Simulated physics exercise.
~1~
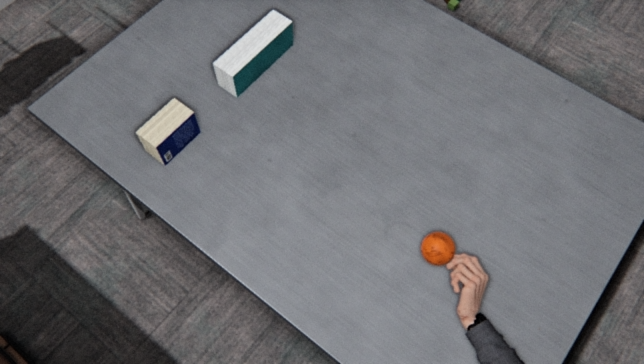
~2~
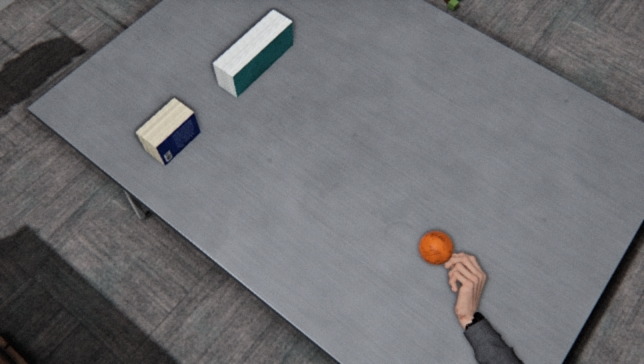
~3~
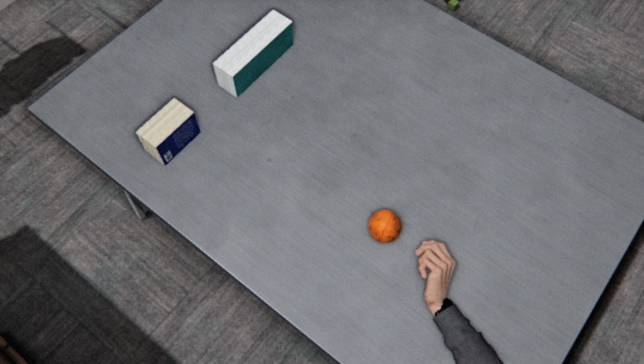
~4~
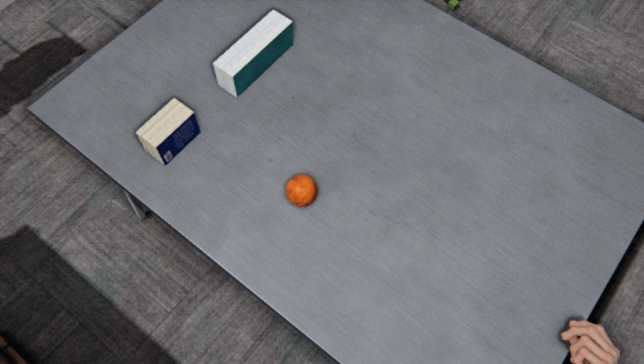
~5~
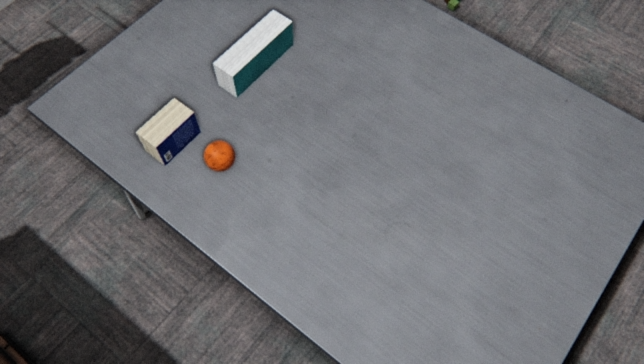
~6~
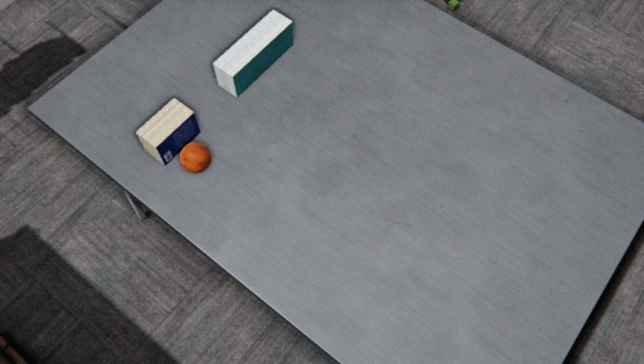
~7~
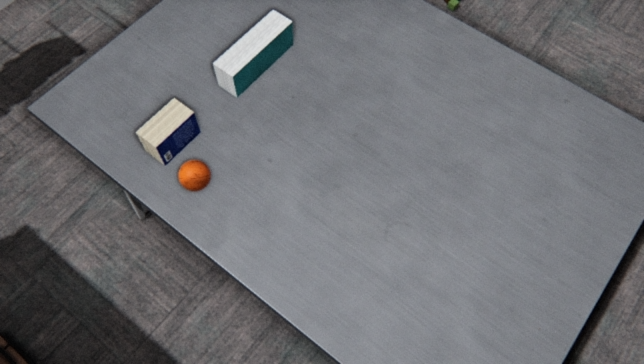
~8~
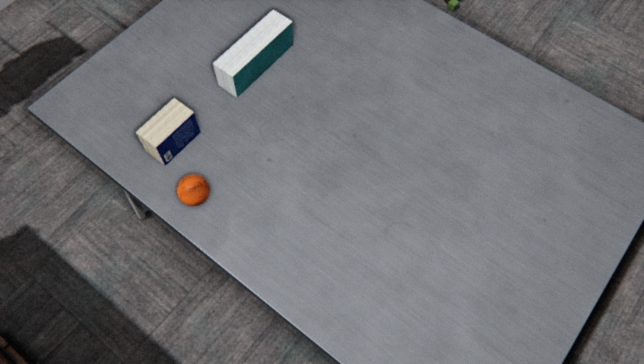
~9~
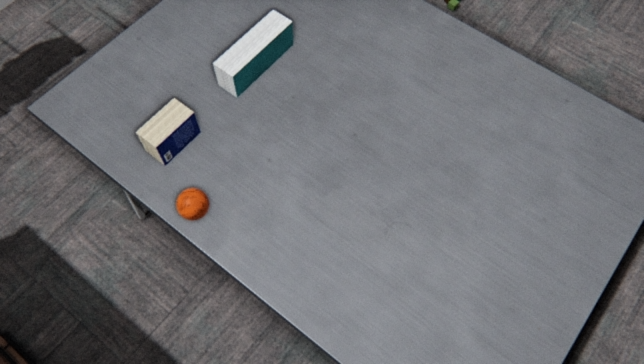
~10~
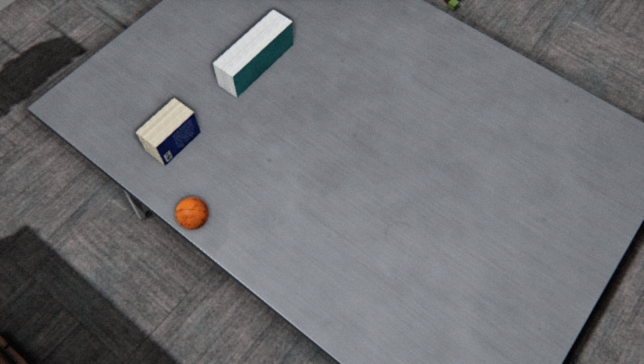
To begin with, a hand at the lower right holds an orange ball on a grey table, while a small blue book and a longer turquoise book stand apart toward the upper left. The hand pushes the ball off to the left, lets go and draws back out of view. The ball rolls up and leftward across the table, heading for the blue book rather than the gap between the two. It hits the blue book, which stays in place, and turns downward. Slowing, it drifts a short way toward the near edge and ends up resting on the table just below the blue book.
